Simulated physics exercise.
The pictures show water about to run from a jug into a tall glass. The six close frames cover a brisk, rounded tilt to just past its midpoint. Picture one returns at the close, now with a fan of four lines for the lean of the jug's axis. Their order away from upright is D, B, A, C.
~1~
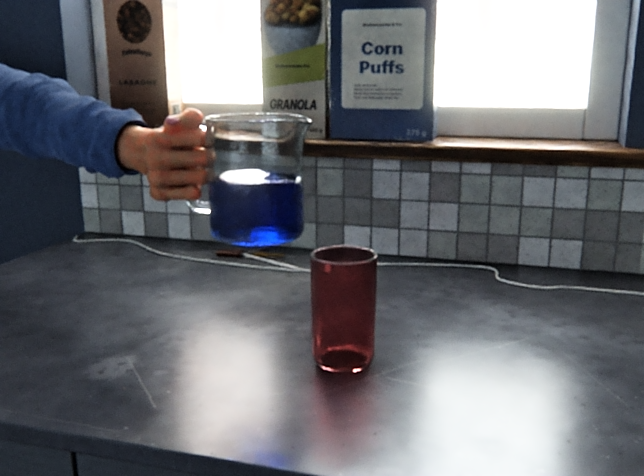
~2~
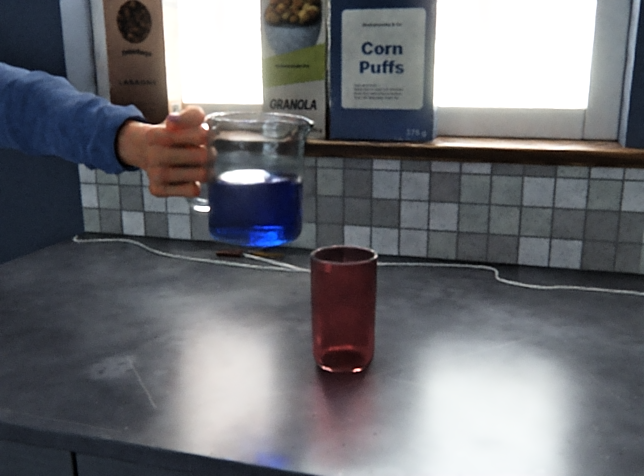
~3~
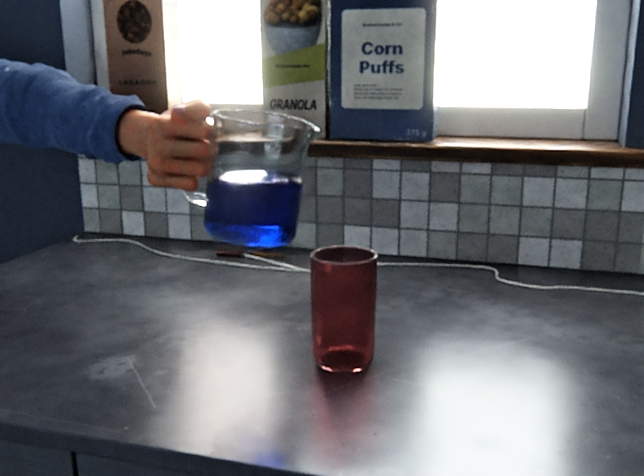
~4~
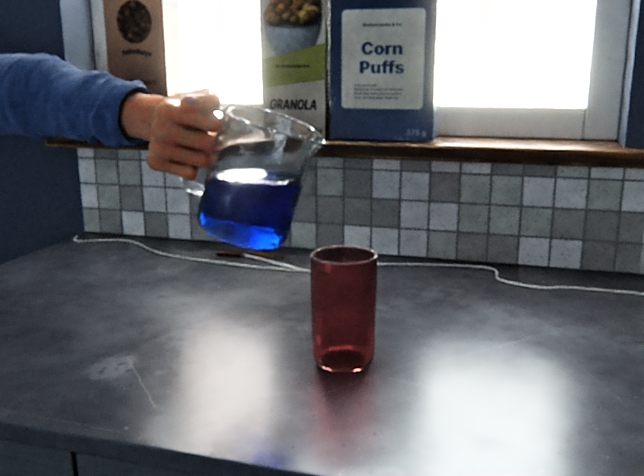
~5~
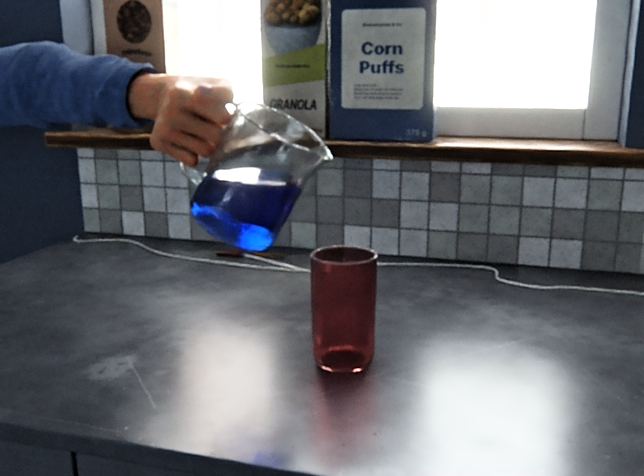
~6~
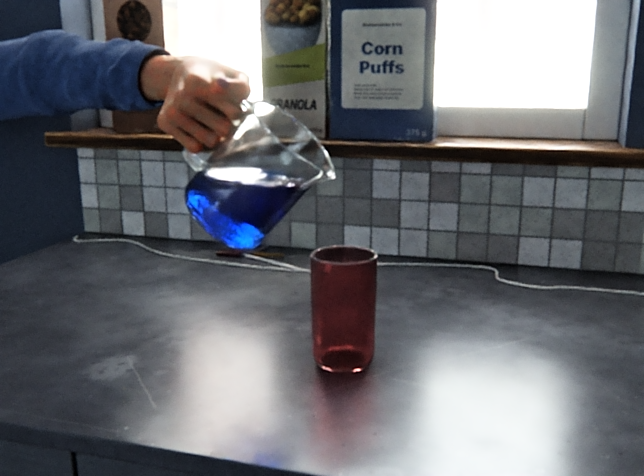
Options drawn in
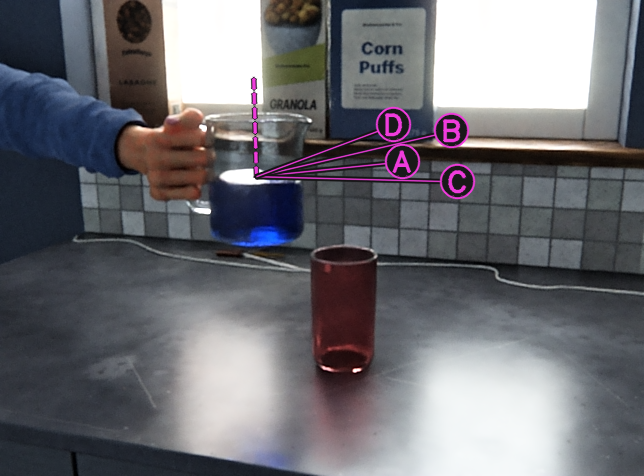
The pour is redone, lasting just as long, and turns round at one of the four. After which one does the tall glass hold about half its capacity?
Take B.
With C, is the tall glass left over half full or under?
Over.
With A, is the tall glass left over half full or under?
Over half.
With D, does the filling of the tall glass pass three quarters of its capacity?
No, less.
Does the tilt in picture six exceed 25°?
Yes.
In magenta, A at (385, 163); B at (435, 135); C at (440, 181); D at (378, 131).
For line A, the tall glass ends with about 71 % of what it can hold; 3 % of the water is spilt.
For line B, the tall glass ends with about 52 % of what it can hold; 3 % of the water is spilt.
For line C, the tall glass ends with about 84 % of what it can hold; 6 % of the water is spilt.
For line D, the tall glass ends with about 33 % of what it can hold; 3 % of the water is spilt.
